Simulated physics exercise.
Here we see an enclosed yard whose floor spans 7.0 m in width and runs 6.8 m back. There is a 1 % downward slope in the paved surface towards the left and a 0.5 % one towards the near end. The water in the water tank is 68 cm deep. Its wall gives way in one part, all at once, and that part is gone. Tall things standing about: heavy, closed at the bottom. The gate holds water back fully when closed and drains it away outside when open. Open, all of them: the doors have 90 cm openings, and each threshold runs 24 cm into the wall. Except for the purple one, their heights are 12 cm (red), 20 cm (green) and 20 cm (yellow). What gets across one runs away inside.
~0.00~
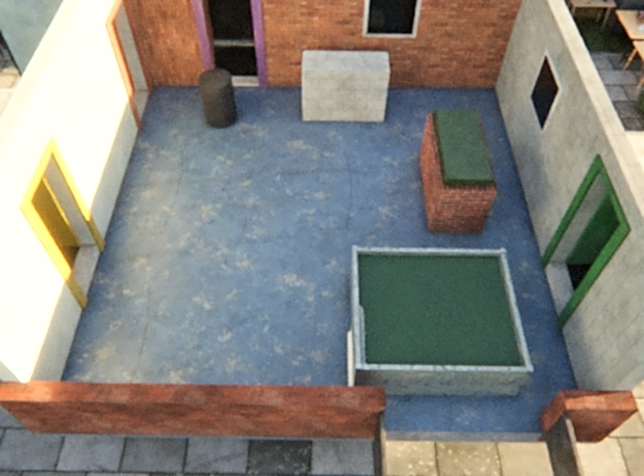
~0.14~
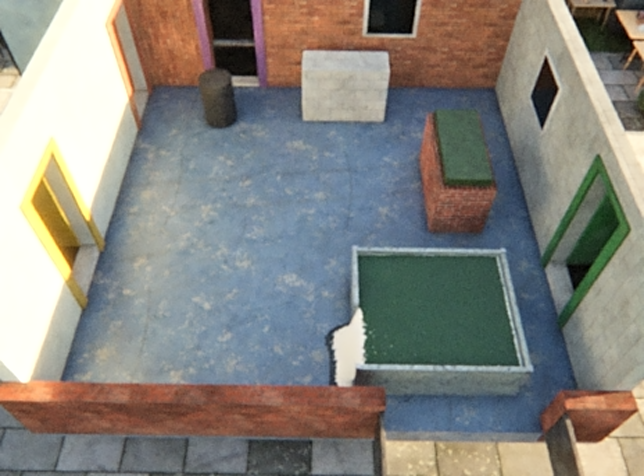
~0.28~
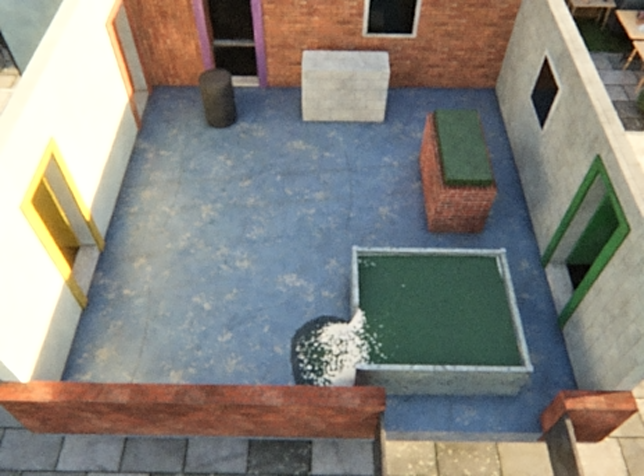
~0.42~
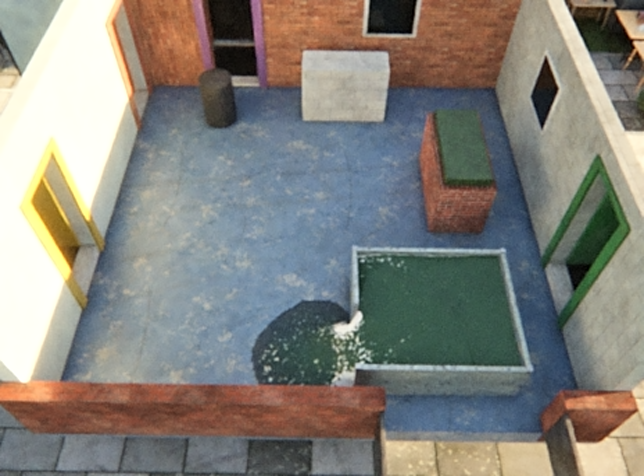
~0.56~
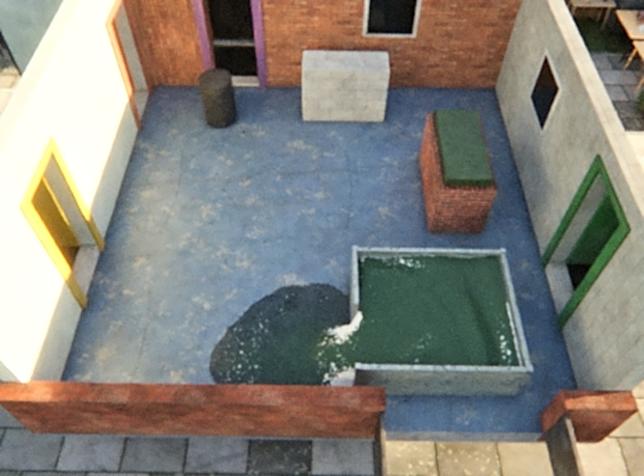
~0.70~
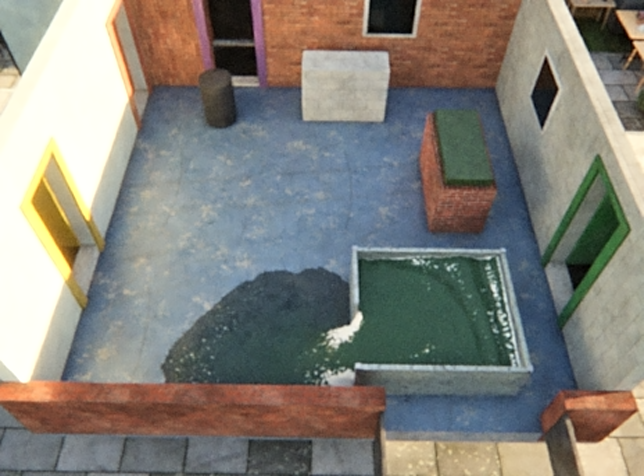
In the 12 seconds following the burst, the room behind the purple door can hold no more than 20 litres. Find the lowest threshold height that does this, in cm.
The lowest height is about 8.5 cm.
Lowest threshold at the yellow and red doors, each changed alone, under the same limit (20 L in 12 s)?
About 16 cm at yellow and about 14.0 cm at red.
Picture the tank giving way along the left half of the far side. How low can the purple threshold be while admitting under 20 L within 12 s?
A minimum of about 14.0 cm.
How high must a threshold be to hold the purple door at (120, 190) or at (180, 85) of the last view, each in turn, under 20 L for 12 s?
6.0 and 16 cm.
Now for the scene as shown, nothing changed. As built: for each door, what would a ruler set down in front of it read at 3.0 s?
Red door 0 cm, green door 0 cm, purple door 0 cm, yellow door 21 cm.
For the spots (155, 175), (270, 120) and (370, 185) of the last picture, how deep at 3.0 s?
Some 4, 0 and 0 cm.
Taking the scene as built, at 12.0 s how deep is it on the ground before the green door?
It comes to about 0.0 centimetres deep.
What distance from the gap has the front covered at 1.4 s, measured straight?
Around 4.2 m from the gap.
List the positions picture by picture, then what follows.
The first picture shows the water tank at (435, 308) is whole and still, 68 cm deep; the purple door at (232, 42) is dry.
In the second picture, water pours out at (357, 350) and has run 0.3 m, to (331, 342); about 9 cm deep outside, 68 cm at the back.
In the third picture, the gap is at (357, 352), the front 0.8 m out at (297, 357); the back of the water tank holds 68 cm.
In the fourth picture, the gap is at (357, 353), the front 1.4 m out at (258, 352); the back of the water tank holds 68 cm.
In the fifth picture, the gap is at (357, 352), the front 1.9 m out at (217, 372); the back of the water tank holds 65 cm.
In the sixth picture, water pours out at (357, 352) and has run 2.5 m, to (173, 376); about 5 cm deep outside, 58 cm at the back; 4.8 m in a straight line remain to the purple door at (232, 42).
After 1.4 s water covers 20 % of the floor, deepest (40 cm) near (52, 409); it has not reached the purple door.
After 3.0 s water covers 30 % of the floor, deepest (34 cm) near (56, 396); it has not reached the purple door.
After 12.0 s water covers 90 % of the floor, deepest (12 cm) near (132, 151); 8 cm at the purple door, 61 litres in over its 6 cm threshold.
At the purple door as built, the water arrived by 4.5 s and peaked near 12 cm at 9.2 s.
With a threshold of 7 cm, 43 litres would have come in within the 12 s; with 9.5 cm, 10 litres. So under 20 litres takes about 8.5 cm.
